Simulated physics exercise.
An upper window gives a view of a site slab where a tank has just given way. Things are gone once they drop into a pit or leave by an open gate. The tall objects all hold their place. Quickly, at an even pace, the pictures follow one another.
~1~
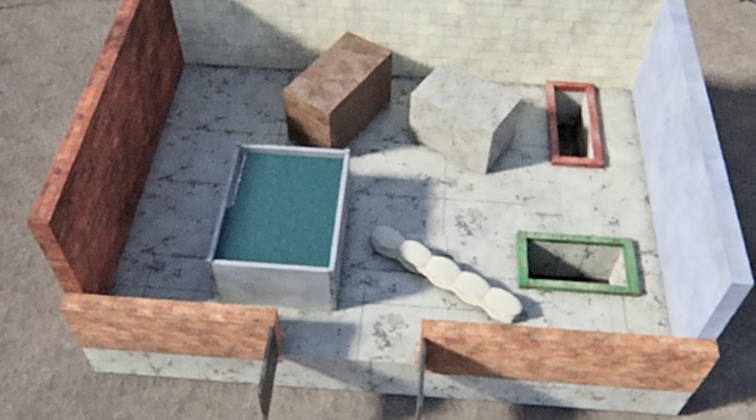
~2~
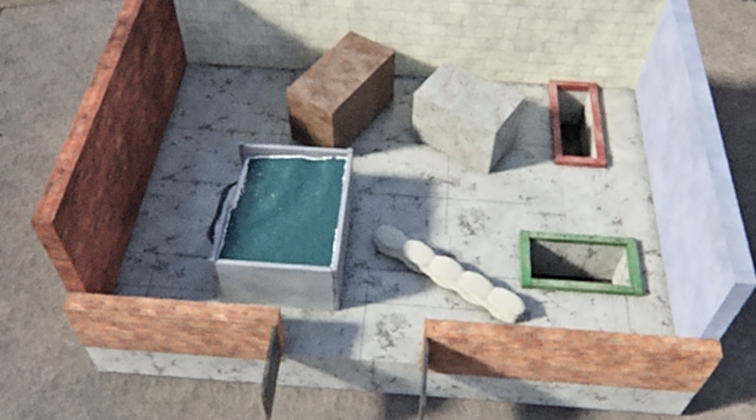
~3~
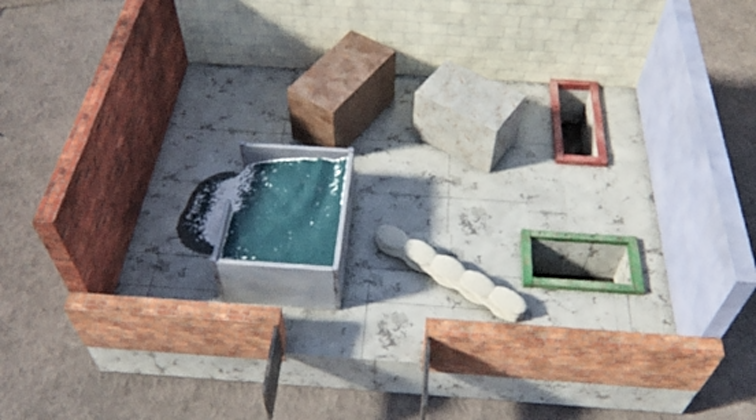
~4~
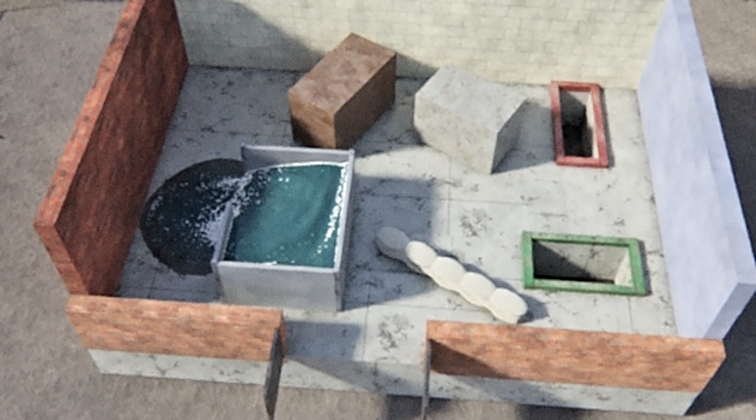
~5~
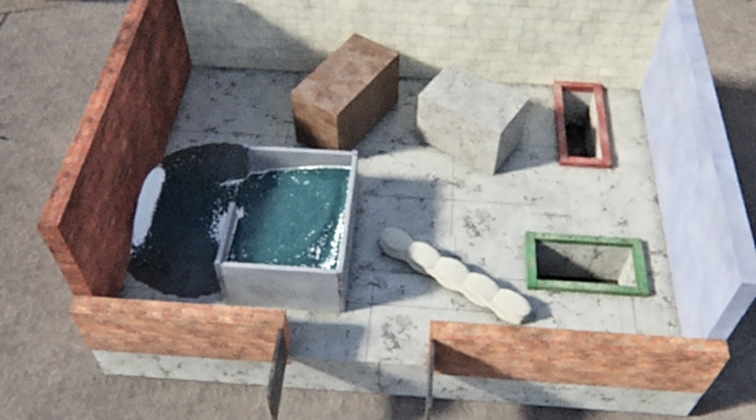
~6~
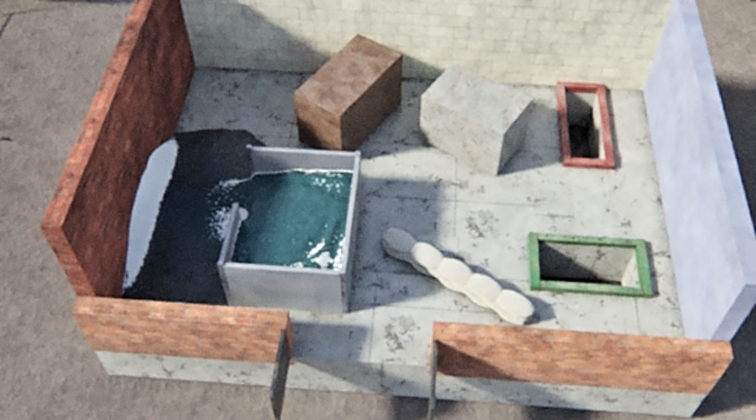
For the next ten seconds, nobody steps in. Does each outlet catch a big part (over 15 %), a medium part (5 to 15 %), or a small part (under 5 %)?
Parts caught - gate: A medium part; green pit: A small part; red pit: A small part.
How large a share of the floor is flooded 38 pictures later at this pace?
I'd put it at roughly 65 per cent.
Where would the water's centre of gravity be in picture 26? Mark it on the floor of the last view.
I'd mark it close to (259, 201).
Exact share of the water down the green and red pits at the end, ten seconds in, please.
Close to 0 per cent, and close to 0 per cent.
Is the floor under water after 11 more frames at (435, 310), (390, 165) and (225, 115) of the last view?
In that order, the three spots are high and dry, high and dry and soaked.
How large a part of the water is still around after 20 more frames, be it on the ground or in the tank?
Some 98 per cent.
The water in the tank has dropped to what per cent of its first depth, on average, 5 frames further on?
Estimate: Around 58 per cent.
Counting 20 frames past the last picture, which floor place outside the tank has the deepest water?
Around (331, 77).
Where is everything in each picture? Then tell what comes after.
In the first picture, still water in the water tank at (282, 207).
In the second picture, water pours out at (241, 199) and has run to a hidden place.
In the third picture, the front is at (183, 226), out from the gap at (243, 201).
In the fourth picture, water pours out at (244, 205) and has run to (145, 219).
In the fifth picture, the front is at (130, 263), out from the gap at (248, 206).
In the sixth picture, the front is at (174, 137), out from the gap at (251, 207).
A moment on, water covers 20 % of the floor; the gate 0 %, the green pit 0 %, the red pit 0 %.
Next, water covers 30 % of the floor; the gate 0 %, the green pit 0 %, the red pit 0 %.
Then, water covers 45 % of the floor; the gate 2 %, the green pit 0 %, the red pit 0 %.
Later, water covers 65 % of the floor; the gate 7 %, the green pit 0 %, the red pit 0 %.
In the end, water covers 90 % of the floor; the gate 13 %, the green pit 0 %, the red pit 0 %.
